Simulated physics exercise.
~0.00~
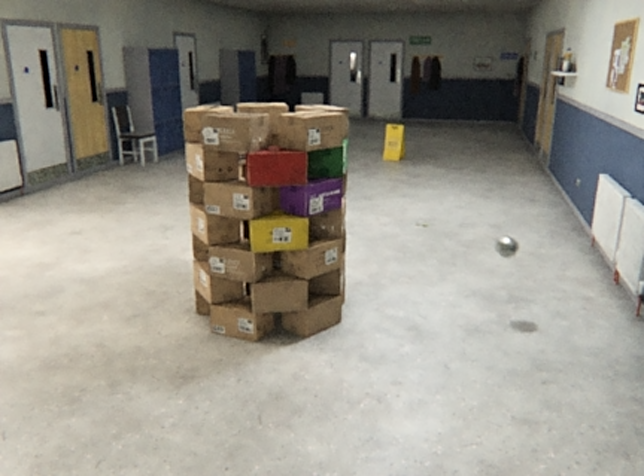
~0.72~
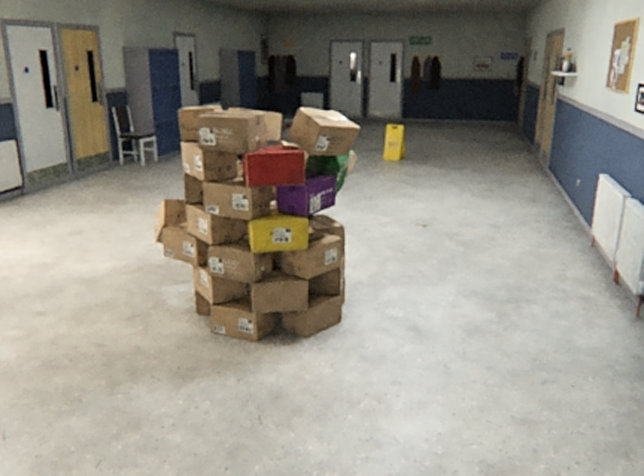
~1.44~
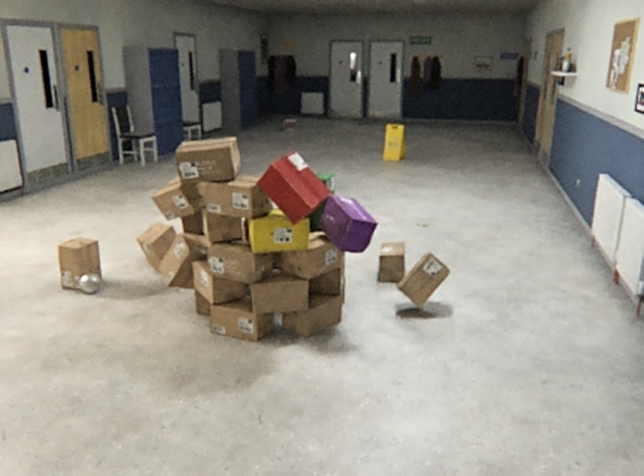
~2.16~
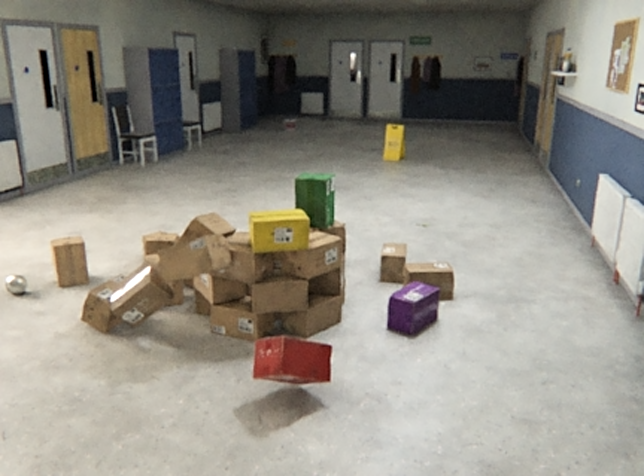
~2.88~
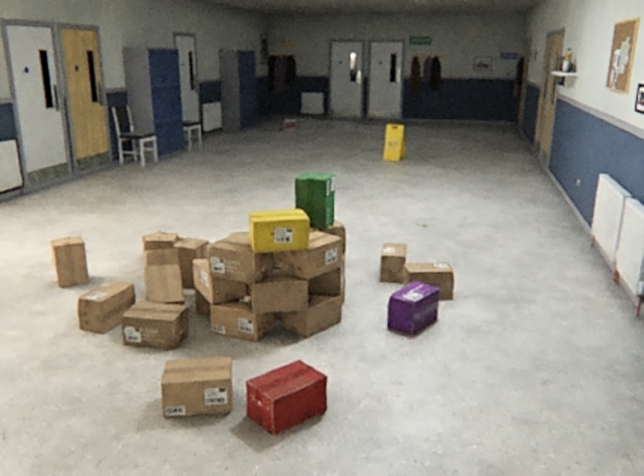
Stacked cardboard parcels collapsing in a corridor as a steel ball strikes, red and purple ones tumbling down, yellow staying in place.
